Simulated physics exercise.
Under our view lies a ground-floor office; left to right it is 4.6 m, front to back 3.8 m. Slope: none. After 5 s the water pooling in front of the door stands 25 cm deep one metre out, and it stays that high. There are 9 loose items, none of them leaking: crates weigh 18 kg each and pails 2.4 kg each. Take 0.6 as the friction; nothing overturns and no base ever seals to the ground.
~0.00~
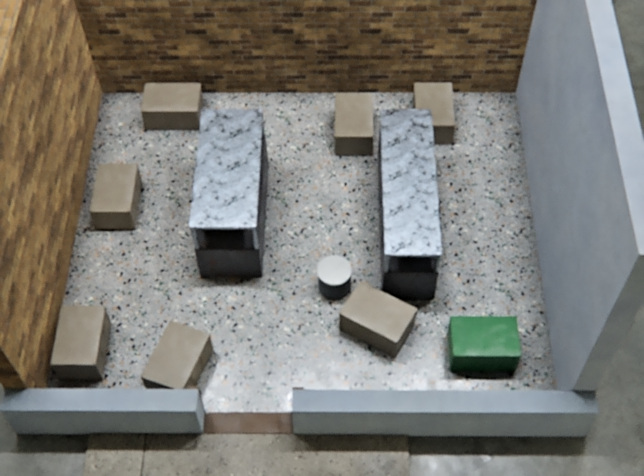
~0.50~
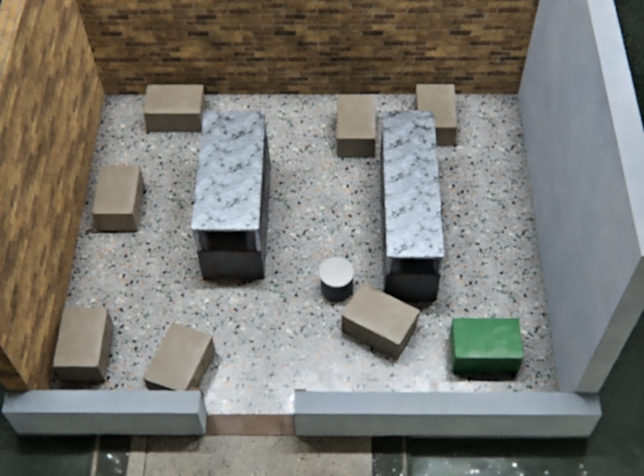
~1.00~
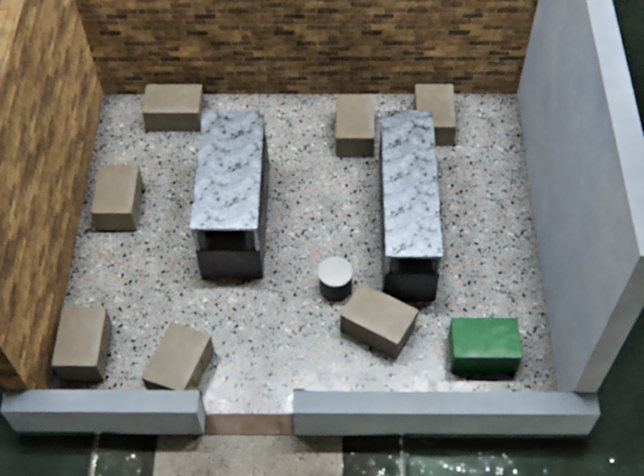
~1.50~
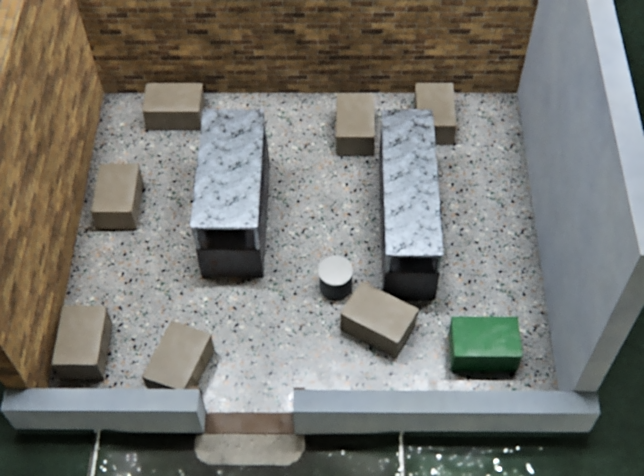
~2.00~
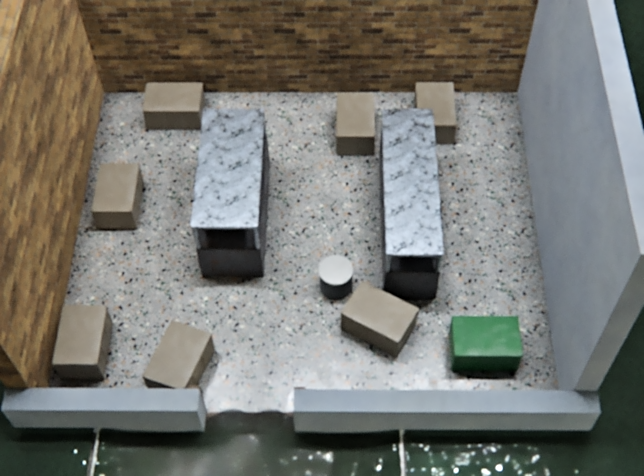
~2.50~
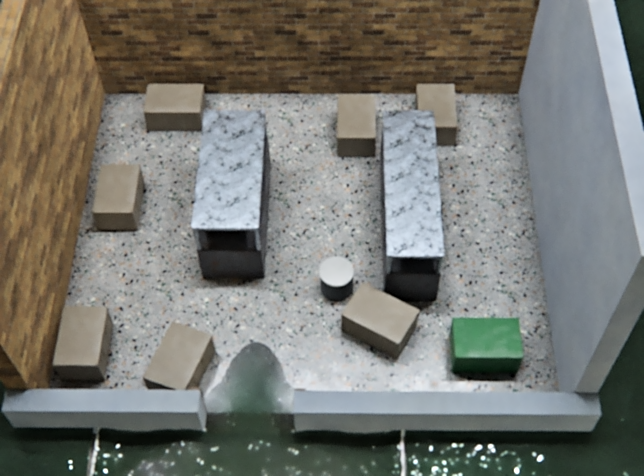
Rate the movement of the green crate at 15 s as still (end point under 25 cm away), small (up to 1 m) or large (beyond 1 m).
Still.
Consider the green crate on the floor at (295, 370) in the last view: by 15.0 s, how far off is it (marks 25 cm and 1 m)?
By then it winds up well off.
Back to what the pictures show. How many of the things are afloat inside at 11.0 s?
The count is 6.
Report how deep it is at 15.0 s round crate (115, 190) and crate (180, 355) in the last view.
Depth approx. 13 cm / 14 cm.
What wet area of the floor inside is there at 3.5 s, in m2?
I'd estimate close to 2.0 m2.
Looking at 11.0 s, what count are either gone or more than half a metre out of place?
I make it 3 by then.
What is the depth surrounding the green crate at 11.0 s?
I'd put it at about 2 cm.
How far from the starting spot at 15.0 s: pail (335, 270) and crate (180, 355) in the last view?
Respectively 200 and 80 centimetres.
After 3.5 s the green crate is near (488, 337), 0.0 m from its start, aground; 0 afloat.
After 6.8 s the green crate is near (488, 337), 0.0 m from its start, aground; 1 afloat.
After 11.0 s the green crate is near (488, 337), 0.0 m from its start, aground; 6 afloat.
After 15.0 s the green crate is near (489, 340), 0.0 m from its start, afloat; 8 afloat.
